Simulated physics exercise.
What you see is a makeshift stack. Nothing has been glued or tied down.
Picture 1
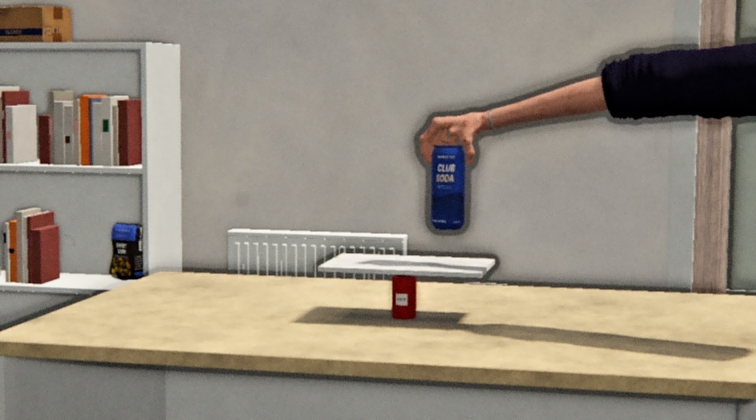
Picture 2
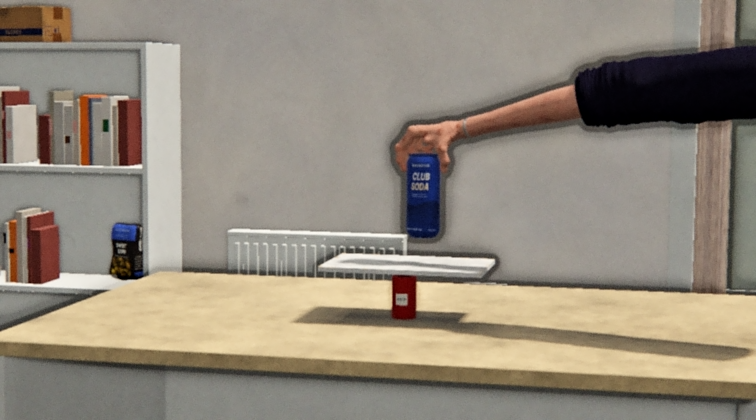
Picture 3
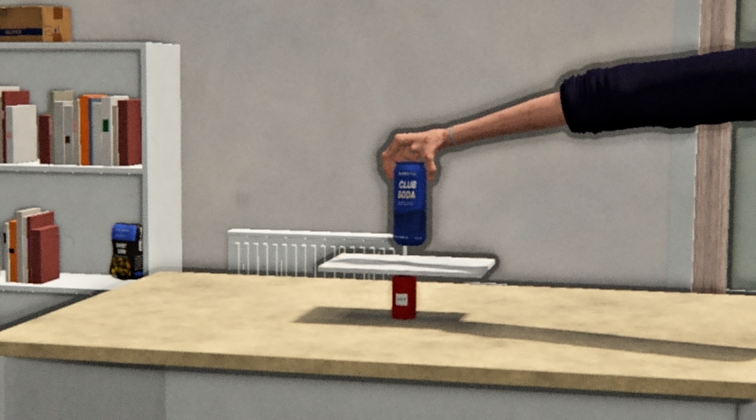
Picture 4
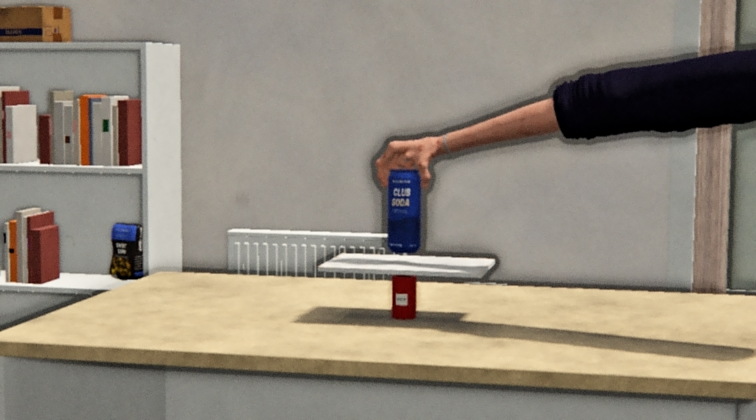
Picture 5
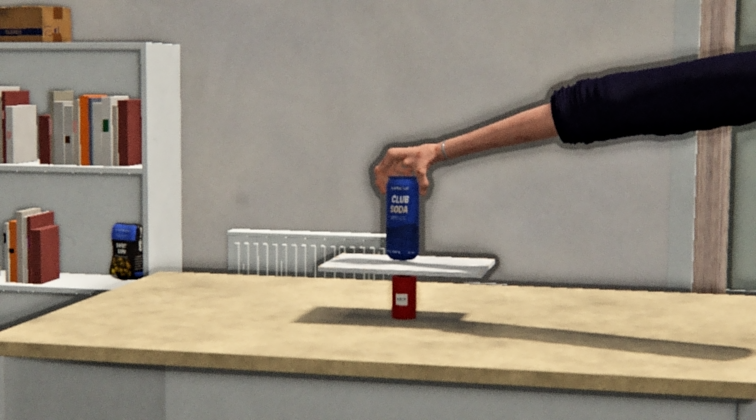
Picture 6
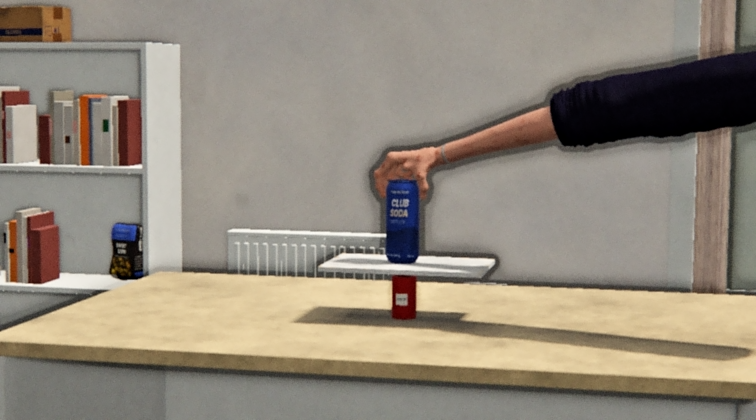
A hand lowering a blue club soda can leftward and down onto a white board resting on a small red can.
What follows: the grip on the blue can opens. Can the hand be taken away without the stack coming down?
Nothing drops or tips.
Then, 0.20 s later than the last frame, all is still.
Then, 0.50 s later than the last frame, blue can resting near (403, 222).
When it is over, all 3 as before. End places, in pixels of the last picture, blue can near (403, 222). The stack keeps its balance.
